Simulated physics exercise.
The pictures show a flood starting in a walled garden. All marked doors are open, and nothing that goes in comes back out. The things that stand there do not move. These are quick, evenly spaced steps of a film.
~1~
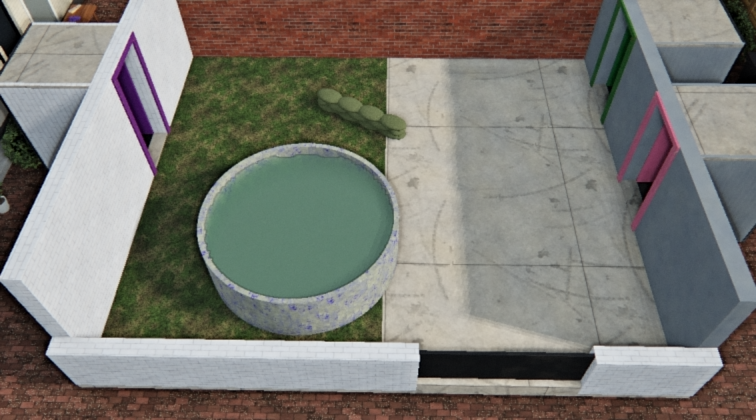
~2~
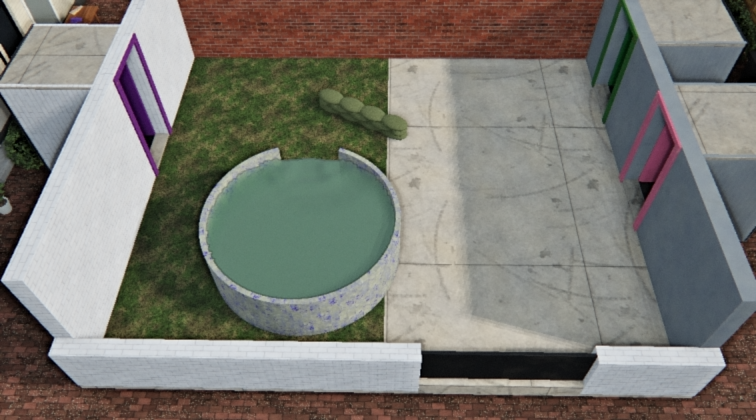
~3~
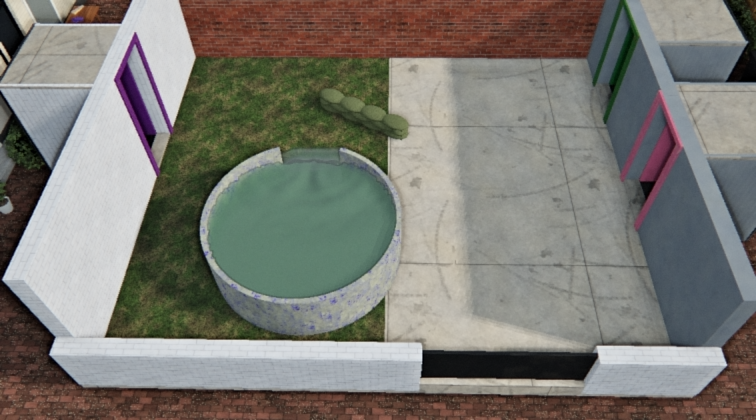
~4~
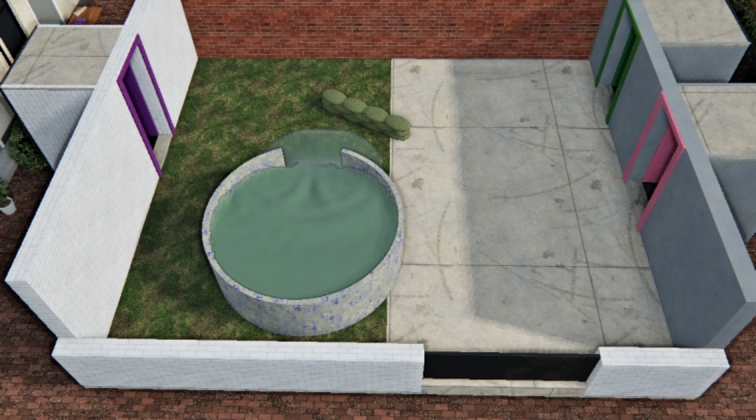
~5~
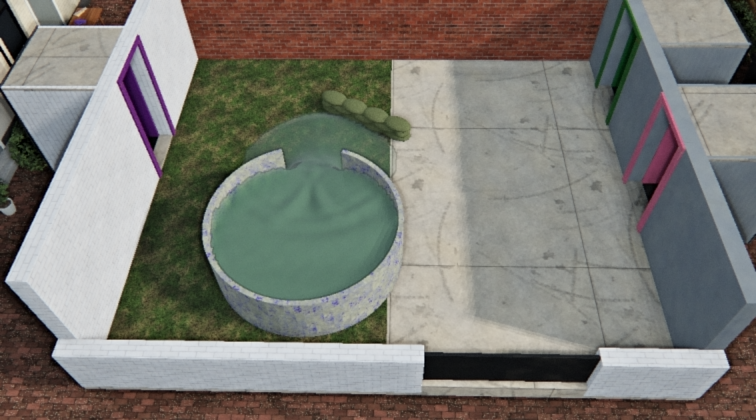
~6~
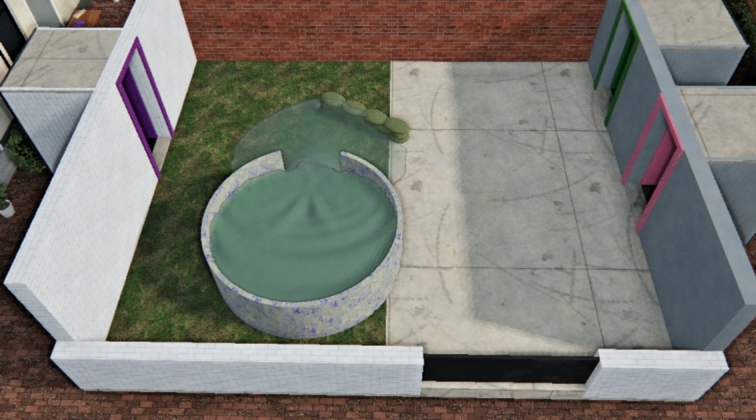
In a walled garden, a round stone pool opens at its far side, green water pouring out and spreading across the grass around the bushes.
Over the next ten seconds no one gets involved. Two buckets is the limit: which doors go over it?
The green door stays within two buckets; the pink door stays within two buckets; the purple door lets in more than two buckets.
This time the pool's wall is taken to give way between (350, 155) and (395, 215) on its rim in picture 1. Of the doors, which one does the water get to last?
That would be the purple-painted one.
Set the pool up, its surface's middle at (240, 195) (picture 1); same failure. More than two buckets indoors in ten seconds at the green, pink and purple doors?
In short, green door surpasses the cutoff; pink door comes in lower; and purple door surpasses the cutoff.
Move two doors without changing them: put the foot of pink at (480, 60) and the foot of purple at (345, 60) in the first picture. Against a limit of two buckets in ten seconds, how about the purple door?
Door by door, the purple door exceeds the limit.
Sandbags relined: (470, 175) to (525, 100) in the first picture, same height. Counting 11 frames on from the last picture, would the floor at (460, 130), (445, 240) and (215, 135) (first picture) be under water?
Well, in order they'd be waterlogged, left untouched and waterlogged.
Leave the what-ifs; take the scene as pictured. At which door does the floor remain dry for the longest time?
It's the green one.
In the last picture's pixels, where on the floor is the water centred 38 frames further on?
Point: (323, 184).
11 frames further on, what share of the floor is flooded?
I'd estimate some 35 per cent.
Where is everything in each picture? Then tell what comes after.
In the first frame, the pool at (299, 219) is whole and still.
In the second frame, water pours out on the pool's far side and has run to a hidden place.
In the third frame, water pours out on the pool's far side and has run to a hidden place.
In the fourth frame, the front is at (302, 133), out from the gap on the pool's far side.
In the fifth frame, the front is at (314, 115), out from the gap on the pool's far side.
In the sixth frame, water pours out on the pool's far side and has run to (309, 102).
A moment on, water covers 20 % of the floor; the green door not reached, the pink door not reached, the purple door not reached.
Next, water covers 35 % of the floor; the green door not reached, the pink door not reached, the purple door not reached.
Then, water covers 55 % of the floor; the green door not reached, the pink door wet at the sill, nothing in, the purple door under two buckets in.
Later, water covers 90 % of the floor; the green door wet at the sill, nothing in, the pink door wet at the sill, nothing in, the purple door over two buckets in.
In the end, water covers 100 % of the floor; the green door under two buckets in, the pink door wet at the sill, nothing in, the purple door far over two buckets in.
